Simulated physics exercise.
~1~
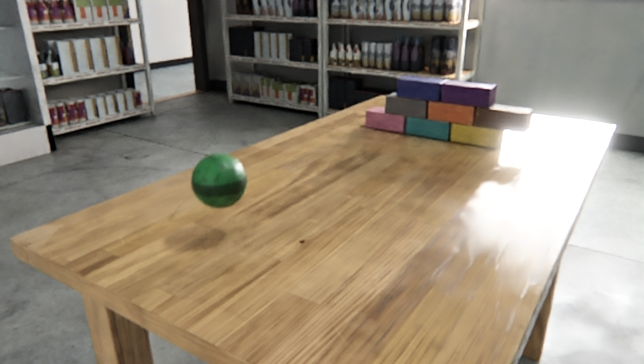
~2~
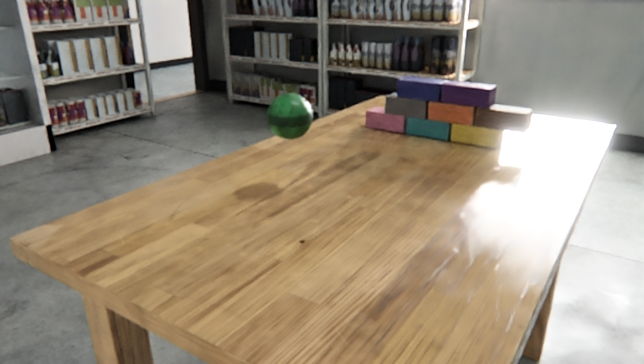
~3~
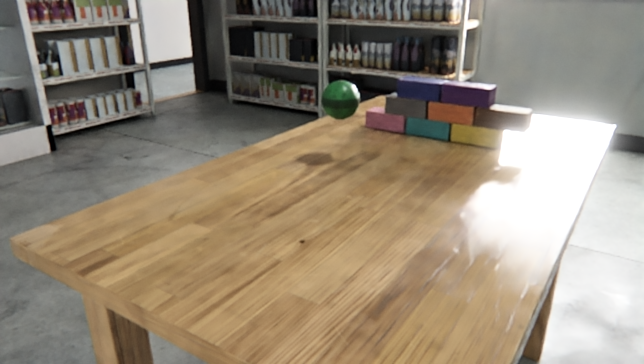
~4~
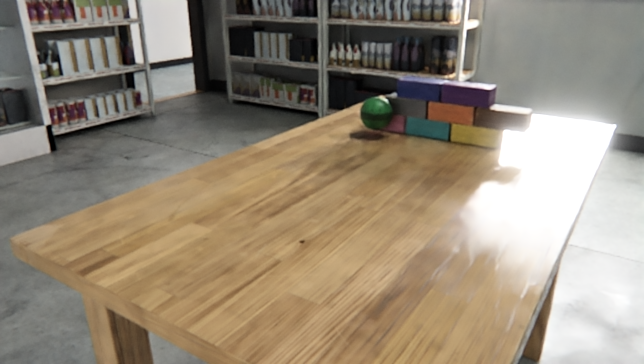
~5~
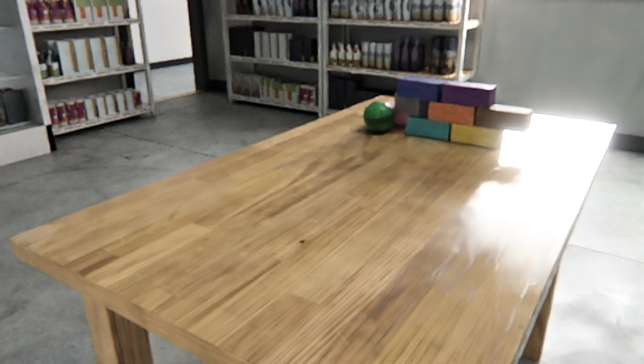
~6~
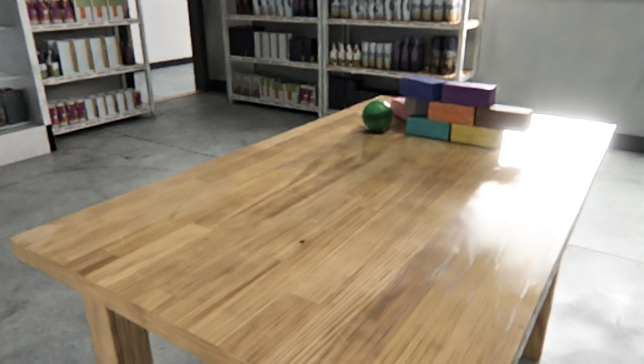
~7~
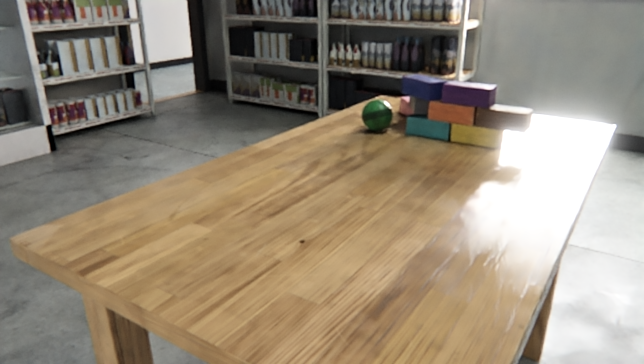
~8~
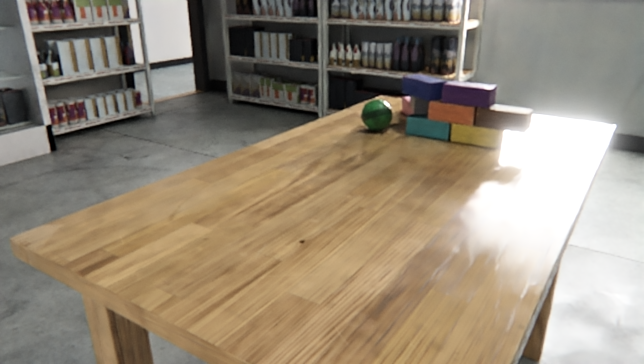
On a wooden table, a green ball flies into stacked blocks, shifting some, and stops beside them.
